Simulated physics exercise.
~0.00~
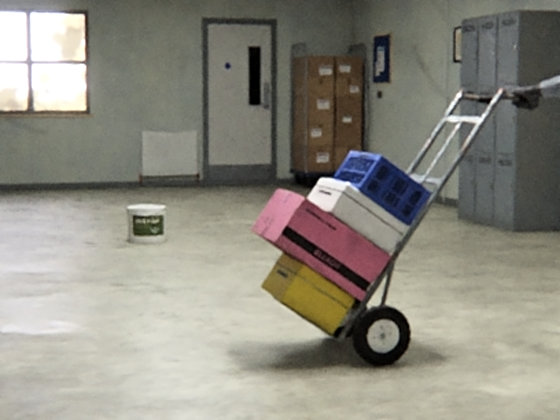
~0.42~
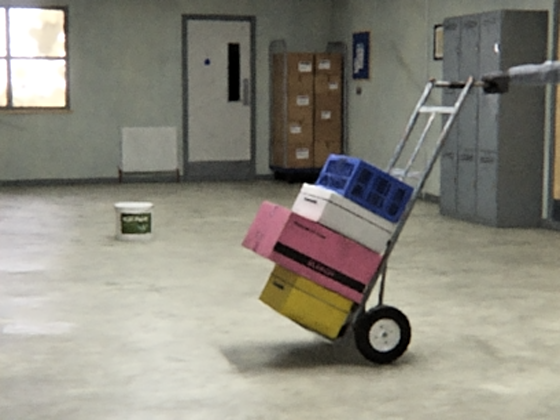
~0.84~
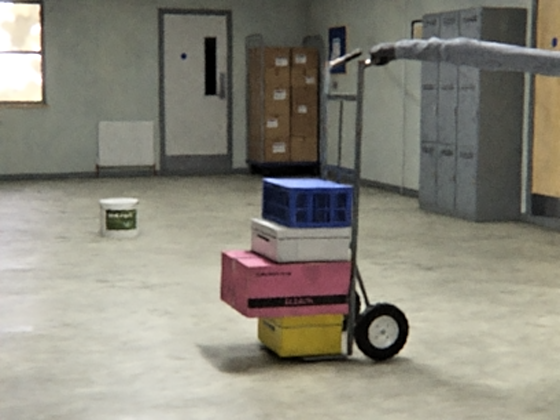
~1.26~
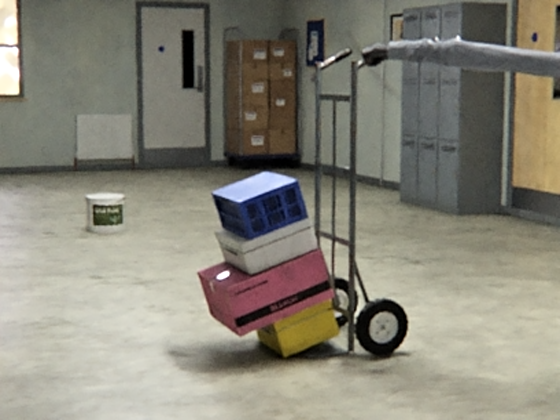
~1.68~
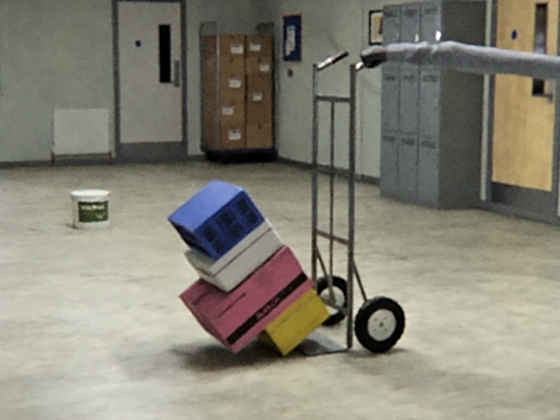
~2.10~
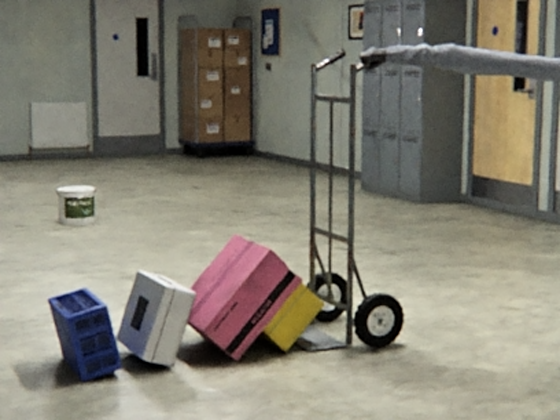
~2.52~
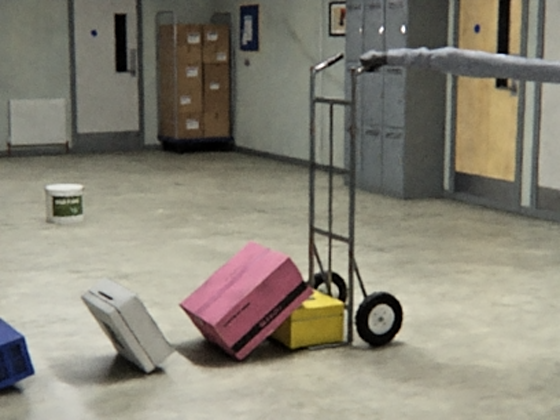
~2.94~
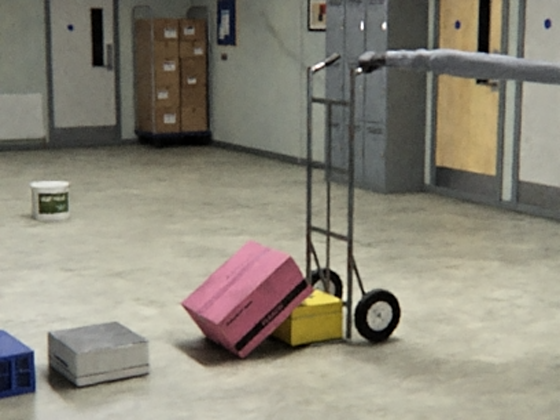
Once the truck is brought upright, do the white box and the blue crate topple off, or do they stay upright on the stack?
Both the white box and the blue crate topple off to the left and end up on the floor.
